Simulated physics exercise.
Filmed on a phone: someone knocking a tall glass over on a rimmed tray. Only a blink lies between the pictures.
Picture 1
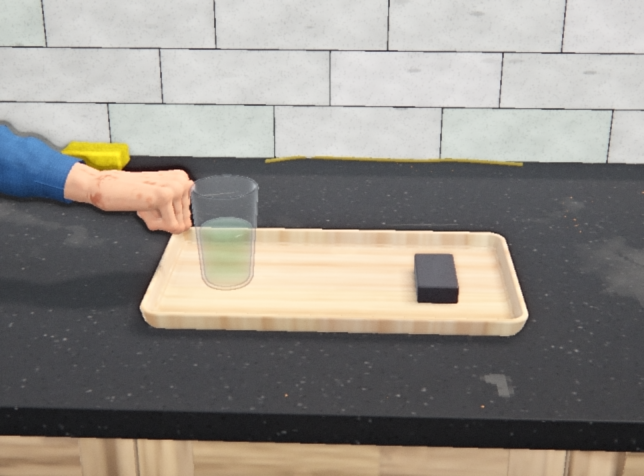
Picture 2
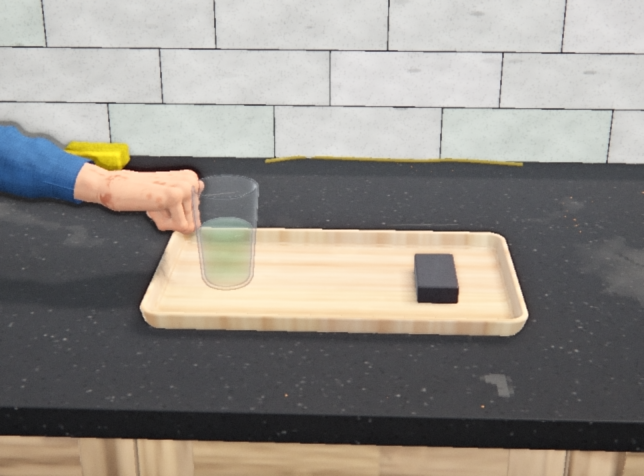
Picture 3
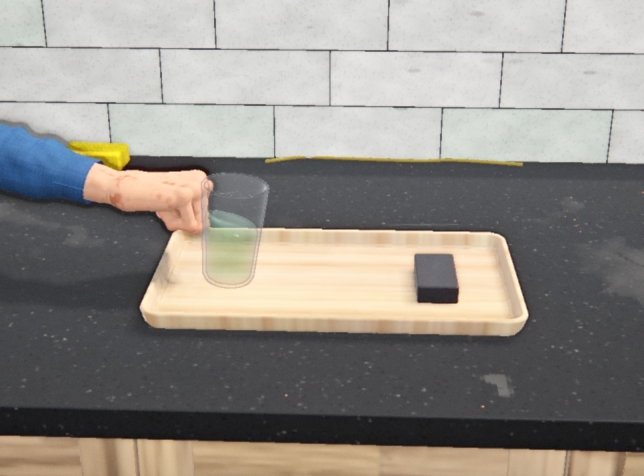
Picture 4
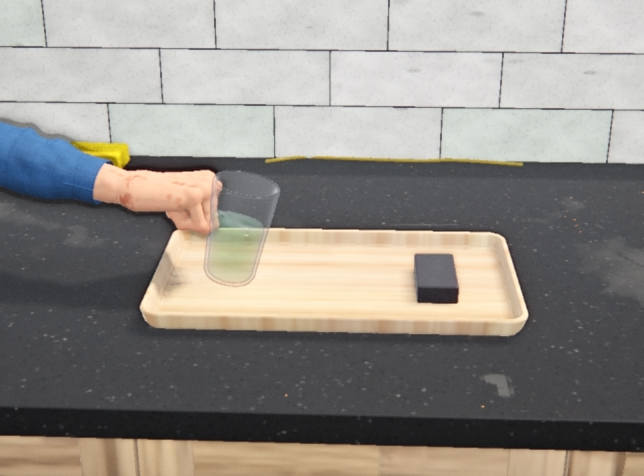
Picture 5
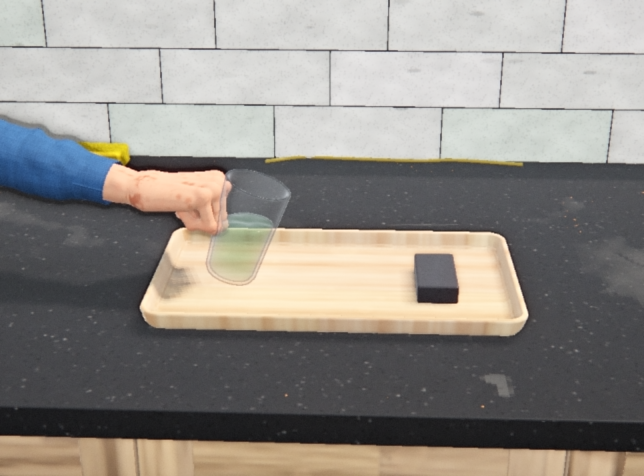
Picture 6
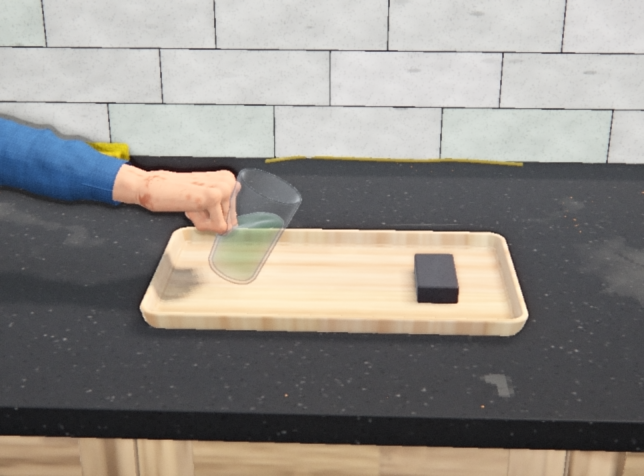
A hand tilts a clear glass of pale green liquid rightward on a wooden tray.
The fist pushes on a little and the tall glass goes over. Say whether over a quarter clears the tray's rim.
As it turns out, less than a quarter leaves the tray.
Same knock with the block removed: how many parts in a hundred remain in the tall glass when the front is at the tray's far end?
Near 50 %.
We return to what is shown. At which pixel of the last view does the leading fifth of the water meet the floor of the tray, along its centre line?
Close to (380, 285).
A moment on, the tall glass is falling and 100 per cent is in the glass, 0 on the tray and 0 above or beyond its rim.
Next, the tall glass lies on its side and 84 per cent is in the glass, 13 on the tray and 3 above or beyond its rim.
Then the tall glass lies on its side and 46 per cent is in the glass, 37 on the tray and 17 above or beyond its rim.
Later the tall glass lies on its side and 23 per cent is in the glass, 71 on the tray and 6 above or beyond its rim.
Finally, 96 per cent is held by tray and glass, 4 is off the tray.
